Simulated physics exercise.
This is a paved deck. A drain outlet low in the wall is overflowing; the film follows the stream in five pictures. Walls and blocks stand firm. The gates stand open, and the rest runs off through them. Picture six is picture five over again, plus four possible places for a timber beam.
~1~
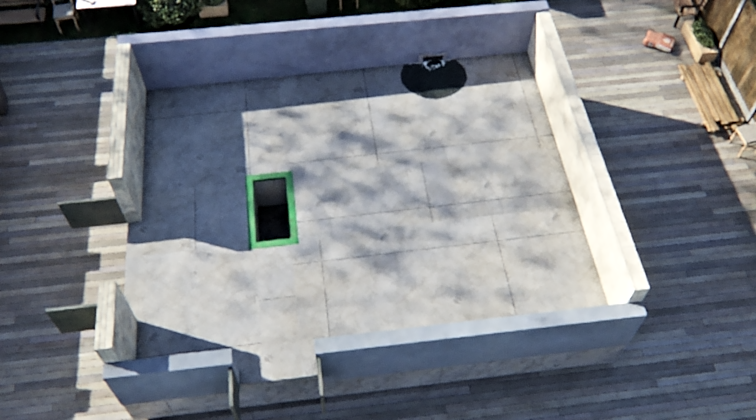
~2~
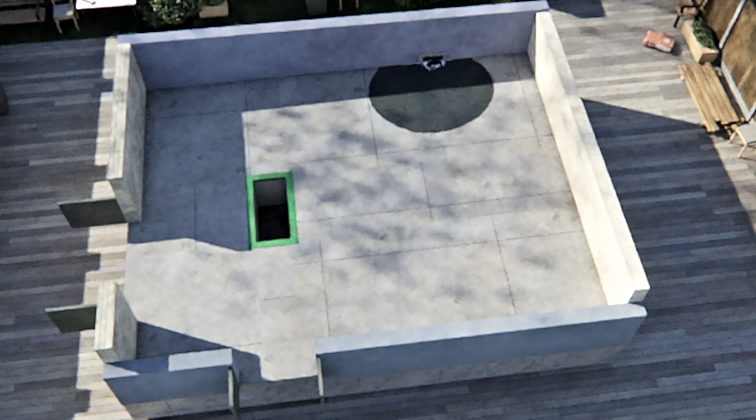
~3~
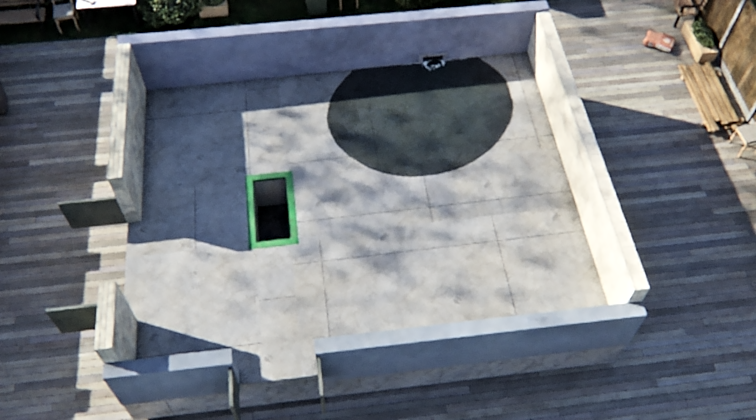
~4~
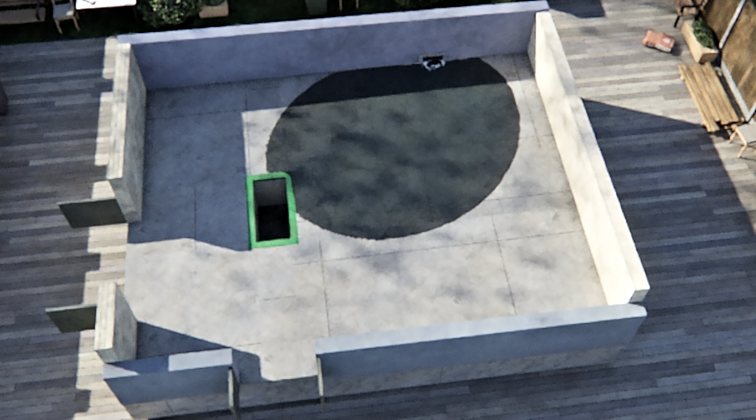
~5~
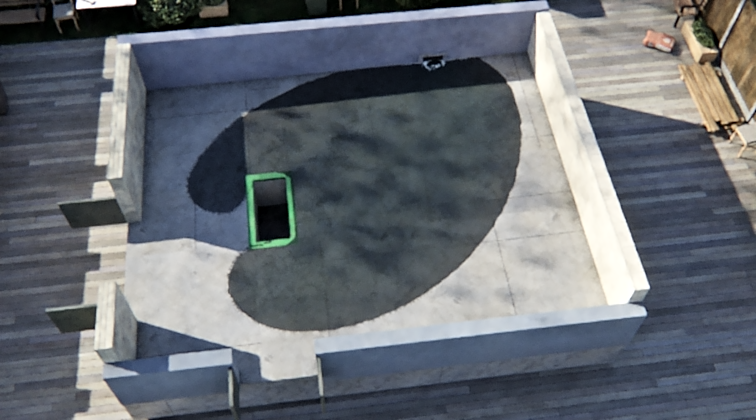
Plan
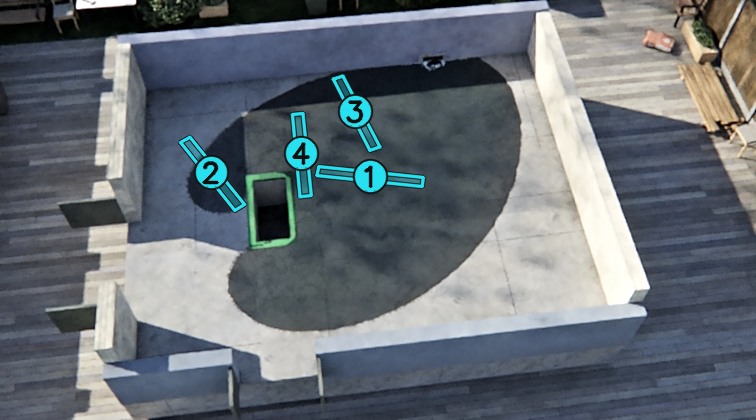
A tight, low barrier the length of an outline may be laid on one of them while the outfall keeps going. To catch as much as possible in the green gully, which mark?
It is 2.
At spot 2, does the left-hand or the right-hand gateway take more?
The left gate.
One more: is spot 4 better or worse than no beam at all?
Worse.
On the marked copy, 1 from (317, 171) to (422, 181); 2 from (185, 139) to (239, 207); 3 from (338, 77) to (374, 148); 4 from (305, 196) to (297, 114).
For spot 1, about 15 % of the stream runs into the green gully, about 84 % out by the gates.
For spot 2, about 42 % of the stream runs into the green gully, about 58 % out by the gates.
For spot 3, about 15 % of the stream runs into the green gully, about 84 % out by the gates.
For spot 4, about 15 % of the stream runs into the green gully, about 85 % out by the gates.
